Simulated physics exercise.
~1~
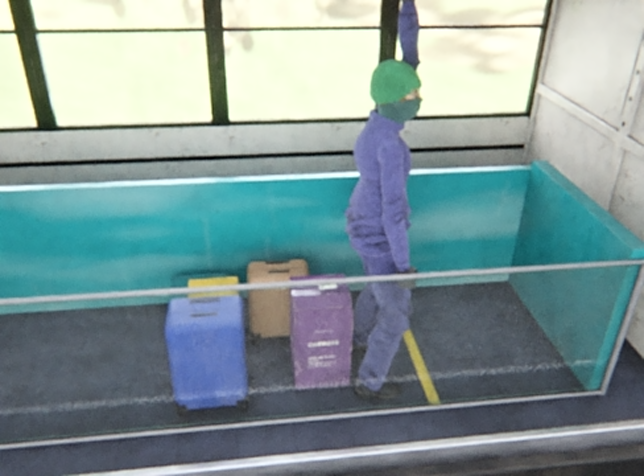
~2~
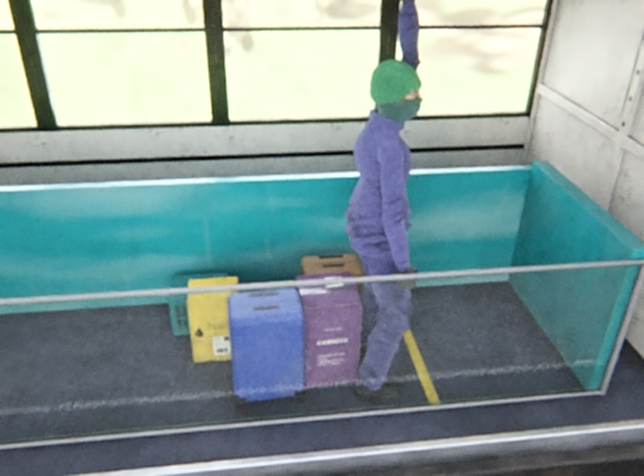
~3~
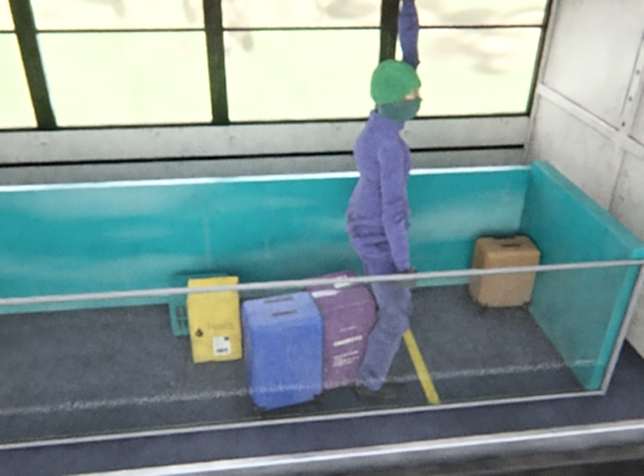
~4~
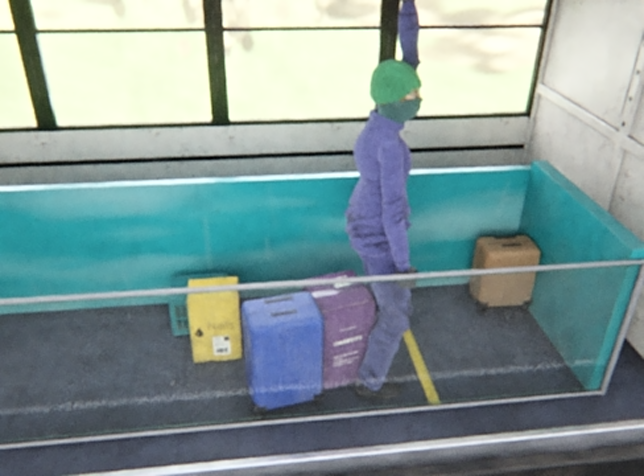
In a teal-walled bay, cases slide right past a standing person, only the brown one crossing the yellow line.
